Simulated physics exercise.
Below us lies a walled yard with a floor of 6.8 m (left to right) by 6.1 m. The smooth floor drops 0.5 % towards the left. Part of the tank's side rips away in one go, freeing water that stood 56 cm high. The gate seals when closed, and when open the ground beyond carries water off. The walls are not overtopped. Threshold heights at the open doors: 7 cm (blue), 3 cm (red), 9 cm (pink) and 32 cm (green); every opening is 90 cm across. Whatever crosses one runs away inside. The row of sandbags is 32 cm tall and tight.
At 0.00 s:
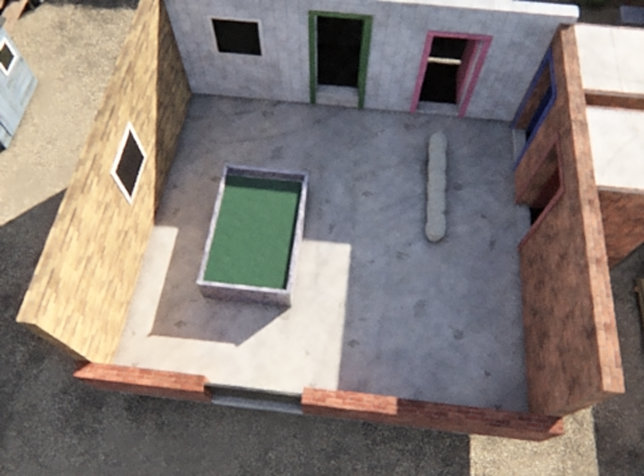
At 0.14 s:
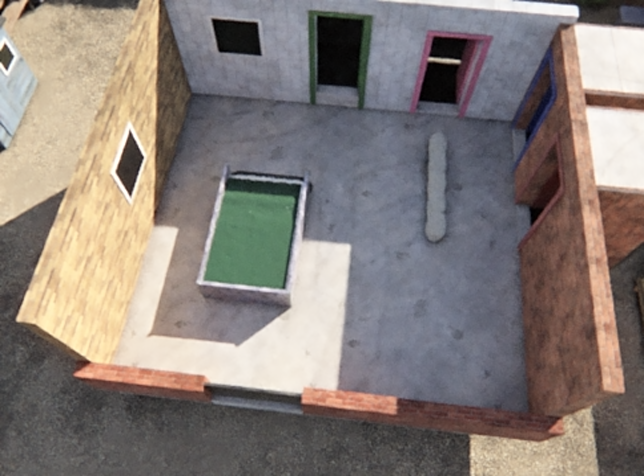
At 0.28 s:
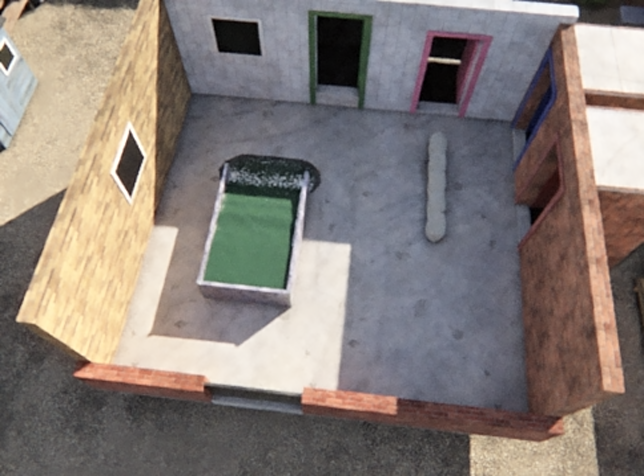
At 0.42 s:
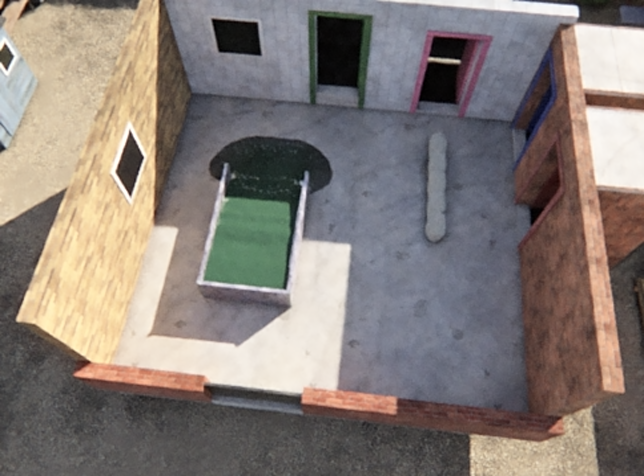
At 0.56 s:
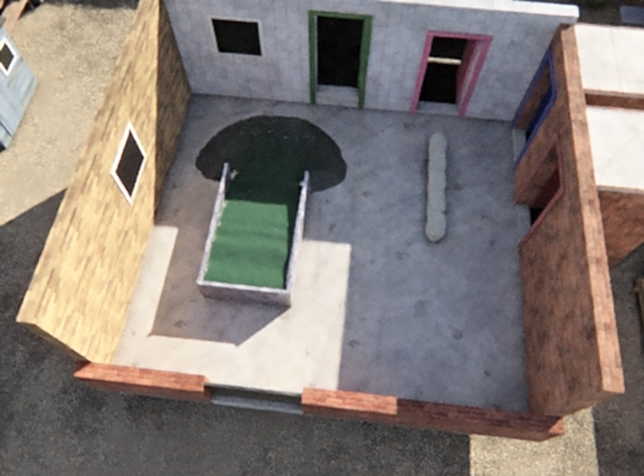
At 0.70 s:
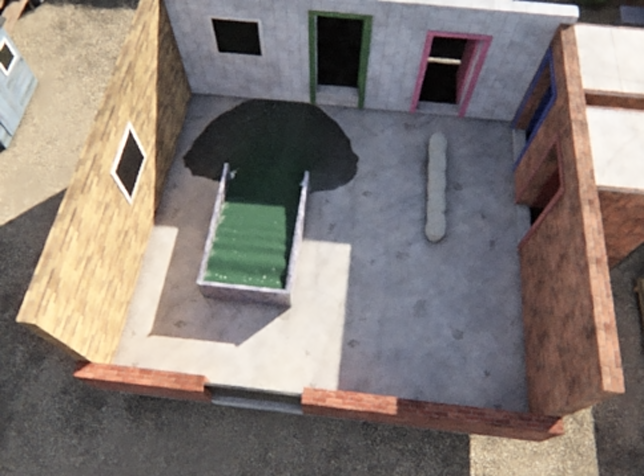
Green water pours from the far side of a rectangular tank in a walled yard, spreading across the pale floor in a widening dark, rounded patch toward the back wall, while the water inside the tank becomes rippled.
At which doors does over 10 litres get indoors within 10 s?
Door by door: At the blue door it passes the limit; at the red door it does not reach the limit; at the pink door it stays under the limit; at the green door it stays under the limit.
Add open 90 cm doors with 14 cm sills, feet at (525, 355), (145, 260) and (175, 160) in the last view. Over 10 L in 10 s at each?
In turn: Under, under, not over.
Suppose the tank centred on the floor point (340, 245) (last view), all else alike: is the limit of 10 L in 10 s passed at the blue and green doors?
Then: Blue past it, green below.
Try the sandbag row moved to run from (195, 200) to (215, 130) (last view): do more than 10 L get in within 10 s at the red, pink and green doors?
Then: Red over, pink below, green below.
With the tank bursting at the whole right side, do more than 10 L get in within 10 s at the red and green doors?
Then: Red over, green below.
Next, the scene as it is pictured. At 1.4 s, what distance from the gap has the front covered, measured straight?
About 3.0 m.
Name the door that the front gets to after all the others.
It is the red one.
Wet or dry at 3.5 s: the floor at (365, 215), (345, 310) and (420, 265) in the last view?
In that order: Not reached, dry, still dry.
After 1.4 s water covers 20 % of the floor and is deepest (31 cm) near (282, 106); blue door not reached, red door not reached, pink door not reached, green door 21 cm at the sill, 0 L in.
After 2.2 s water covers 20 % of the floor and is deepest (36 cm) near (191, 98); blue door not reached, red door not reached, pink door 6 cm at the sill, 0 L in, green door 24 cm at the sill, 0 L in.
After 3.5 s water covers 35 % of the floor and is deepest (24 cm) near (189, 104); blue door 16 cm at the sill, 14 L in, red door not reached, pink door 7 cm at the sill, 0 L in, green door 15 cm at the sill, 0 L in.
After 6.0 s water covers 70 % of the floor and is deepest (18 cm) near (111, 373); blue door 10 cm at the sill, 74 L in, red door 3 cm at the sill, 0 L in, pink door 7 cm at the sill, 0 L in, green door 8 cm at the sill, 0 L in.
After 10.0 s water covers 95 % of the floor and is deepest (8 cm) near (327, 398); blue door 5 cm at the sill, 81 L in, red door 2 cm at the sill, 0 L in, pink door 4 cm at the sill, 0 L in, green door 4 cm at the sill, 0 L in.
